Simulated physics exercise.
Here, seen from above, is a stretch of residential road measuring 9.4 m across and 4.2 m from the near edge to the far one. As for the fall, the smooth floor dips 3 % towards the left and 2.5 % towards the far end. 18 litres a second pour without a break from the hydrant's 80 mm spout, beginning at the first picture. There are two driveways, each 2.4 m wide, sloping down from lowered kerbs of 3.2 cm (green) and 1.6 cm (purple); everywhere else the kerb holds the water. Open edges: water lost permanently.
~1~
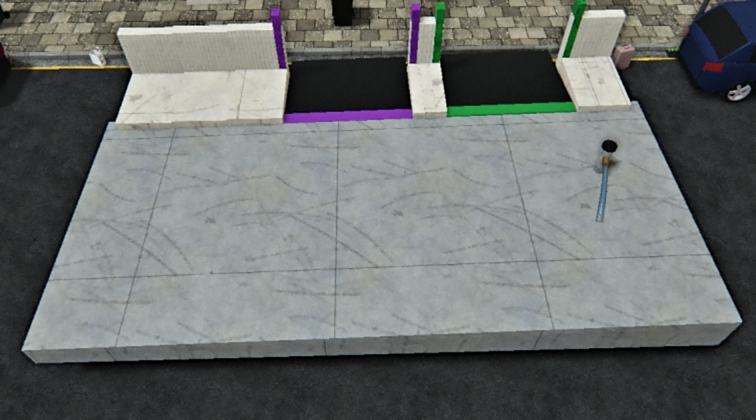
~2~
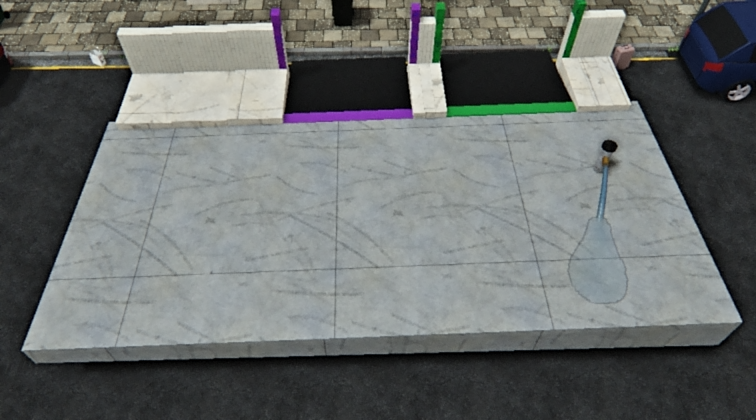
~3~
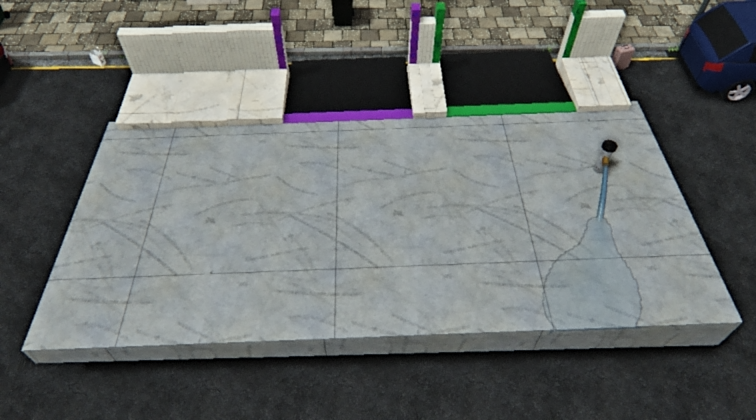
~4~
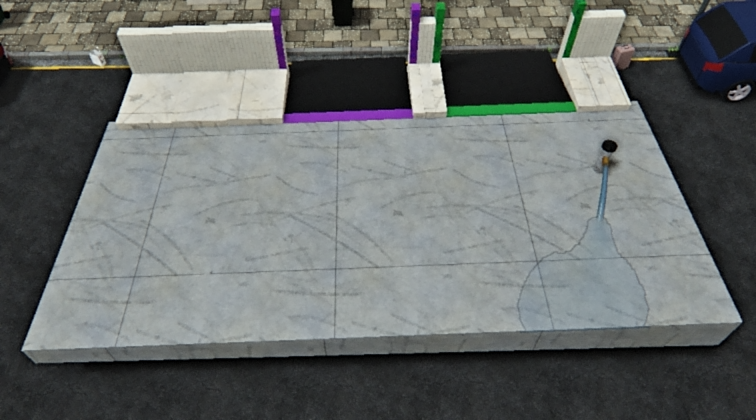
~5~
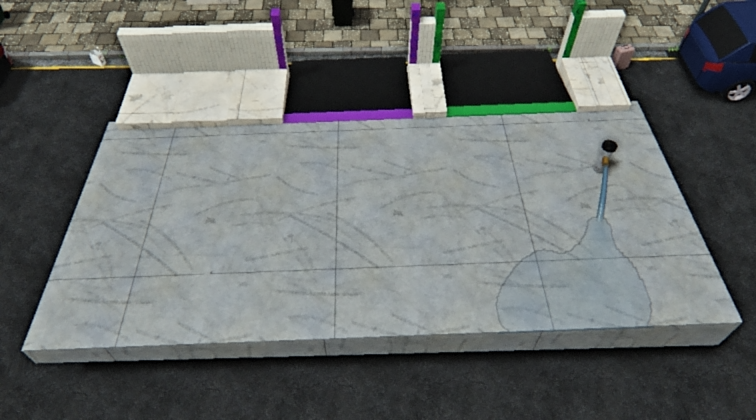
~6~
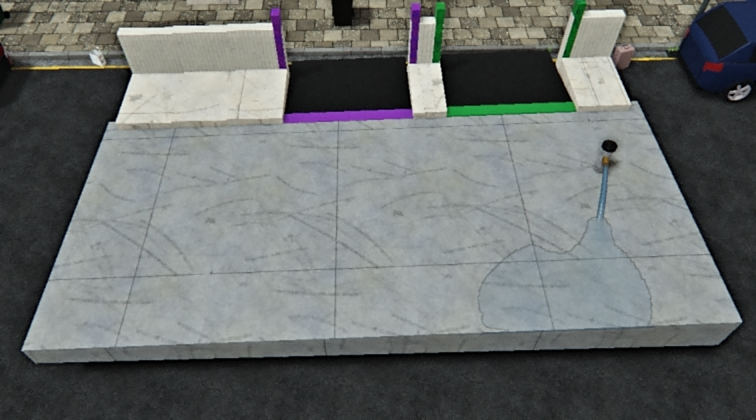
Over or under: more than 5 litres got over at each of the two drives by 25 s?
In the end the green driveway is going to trail the set figure, the purple driveway is going to trail the set figure.
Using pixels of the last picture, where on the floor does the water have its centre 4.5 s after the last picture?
Centre of water: Approx. (546, 270).
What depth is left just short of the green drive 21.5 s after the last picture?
Some 0.0 cm.
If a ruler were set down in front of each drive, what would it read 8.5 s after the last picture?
Reading (cm) - green: 0.0; purple: 0.0.
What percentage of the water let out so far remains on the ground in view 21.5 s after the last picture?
Roughly 18 per cent.
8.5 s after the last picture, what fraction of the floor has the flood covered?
About 5 percent.
Then, 1.5 s after the last picture water covers 5 % of the floor and is deepest (4 cm) near (599, 229); green driveway not reached, purple driveway not reached.
Then, 4.5 s after the last picture water covers 5 % of the floor and is deepest (4 cm) near (599, 229); green driveway not reached, purple driveway not reached.
Then, 8.5 s after the last picture water covers 5 % of the floor and is deepest (4 cm) near (599, 229); green driveway not reached, purple driveway not reached.
Then, 12.5 s after the last picture water covers 5 % of the floor and is deepest (4 cm) near (599, 229); green driveway not reached, purple driveway not reached.
Then, 21.5 s after the last picture water covers 10 % of the floor and is deepest (4 cm) near (599, 229); green driveway not reached, purple driveway not reached.
